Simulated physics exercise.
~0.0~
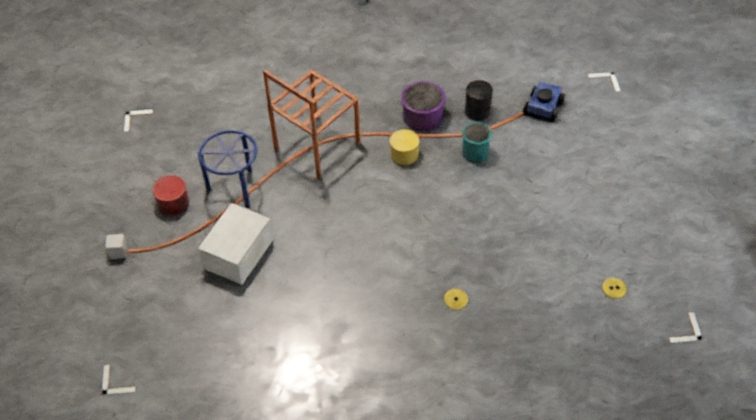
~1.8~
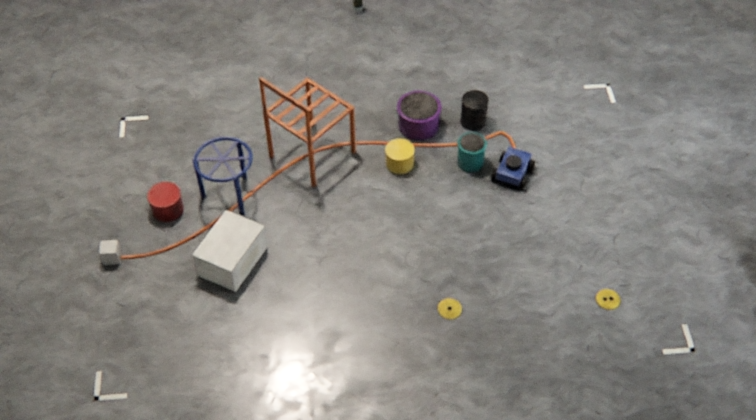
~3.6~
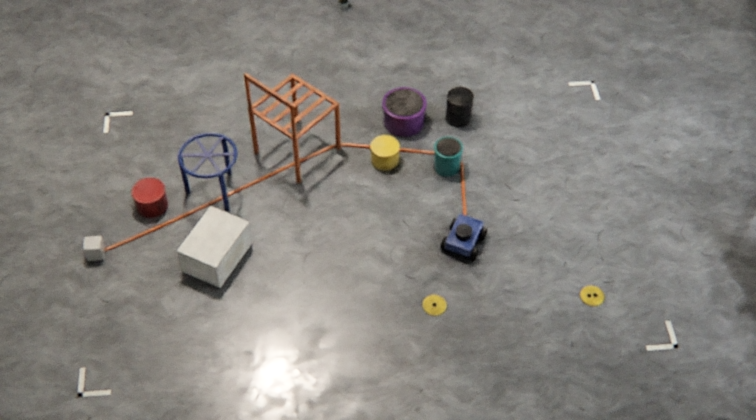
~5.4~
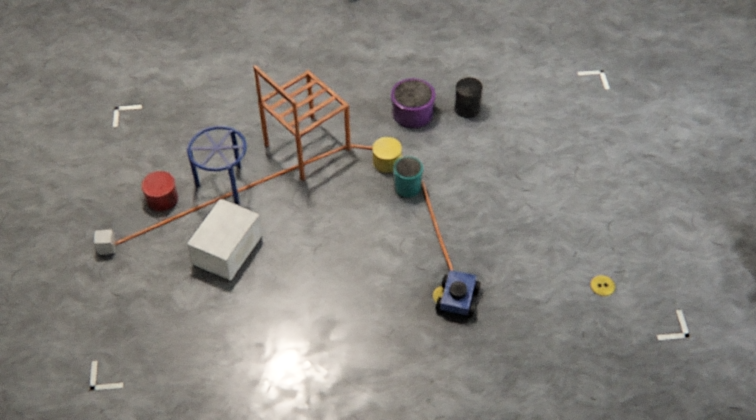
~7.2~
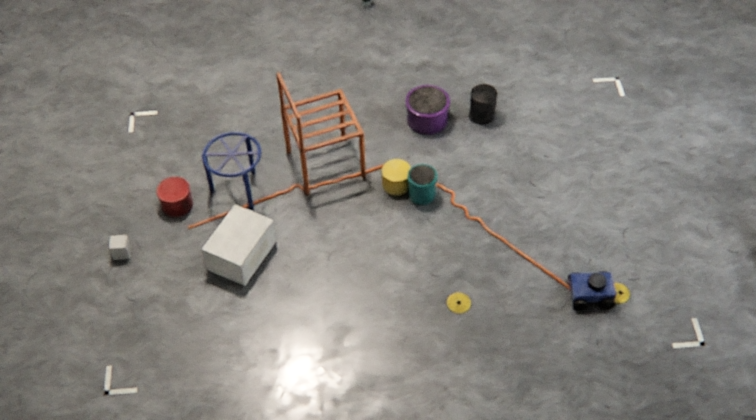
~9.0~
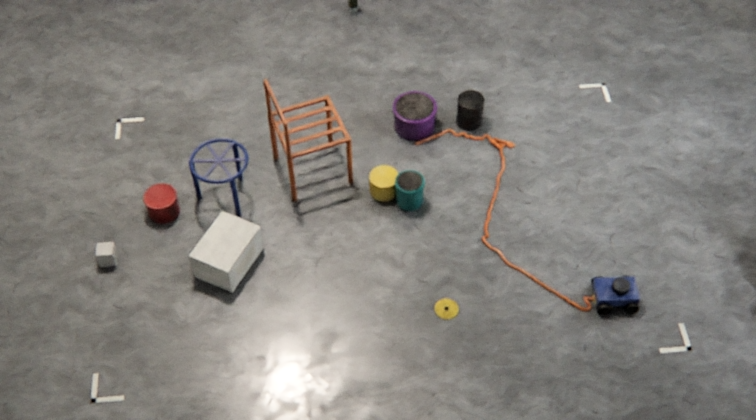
An orange chair and several pots and tubs stood along an orange lead as a small blue cart drove down, then right, dragging the teal pot and shifting the yellow tub and chair before the lead pulled free and trailed behind it.
